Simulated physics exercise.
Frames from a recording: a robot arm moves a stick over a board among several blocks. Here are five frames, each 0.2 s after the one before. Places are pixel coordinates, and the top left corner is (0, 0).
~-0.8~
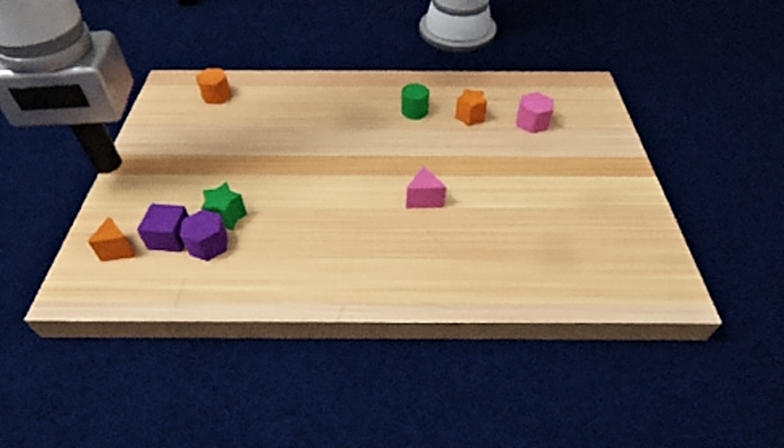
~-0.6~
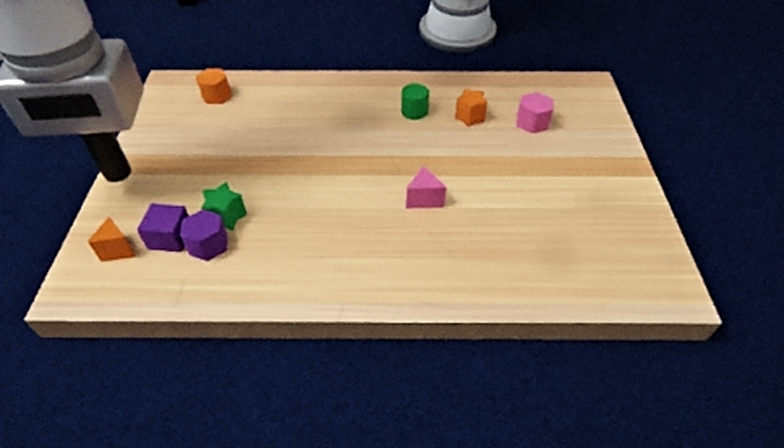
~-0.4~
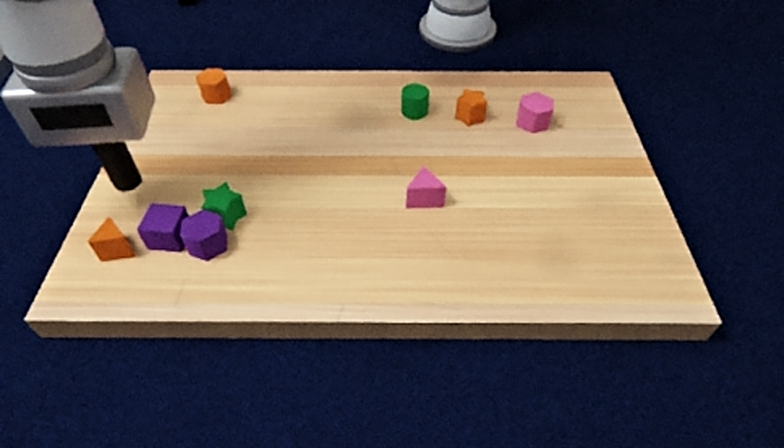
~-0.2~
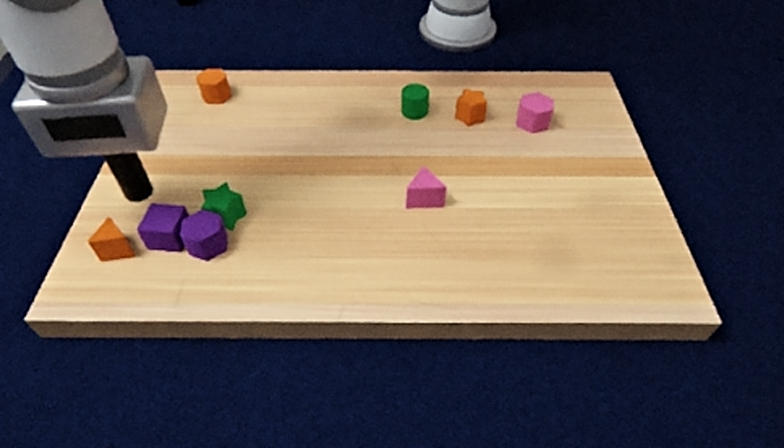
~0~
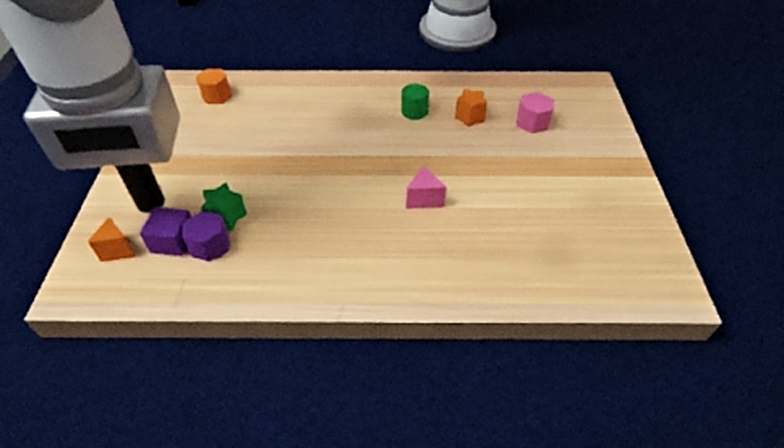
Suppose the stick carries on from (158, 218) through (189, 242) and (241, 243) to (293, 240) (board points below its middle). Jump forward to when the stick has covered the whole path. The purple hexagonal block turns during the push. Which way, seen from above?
Looking down, my answer is that the purple hexagonal block rotates anticlockwise.
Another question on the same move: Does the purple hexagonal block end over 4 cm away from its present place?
Yes - that is the case.
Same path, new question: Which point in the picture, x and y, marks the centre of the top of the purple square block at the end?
I'd place it at (186, 253), taking the centre of its top.
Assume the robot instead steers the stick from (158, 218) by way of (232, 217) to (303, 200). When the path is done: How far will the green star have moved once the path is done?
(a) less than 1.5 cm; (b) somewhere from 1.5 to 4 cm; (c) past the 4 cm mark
It's c.
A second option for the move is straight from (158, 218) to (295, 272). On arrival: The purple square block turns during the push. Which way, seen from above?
My prediction: CW.
On the path given first. One third of the way, stick at (183, 227); purple square block at (180, 252), turned 40° clockwise; purple hexagonal block at (226, 239), turned 65° anticlockwise.
Two thirds of the way, stick at (236, 228); purple square block at (186, 253), turned 70° clockwise; purple hexagonal block at (247, 246), turned 35° anticlockwise.
At the end, stick at (290, 225); purple square block at (186, 253), turned 70° clockwise; purple hexagonal block at (252, 248), turned 25° anticlockwise; green star still.
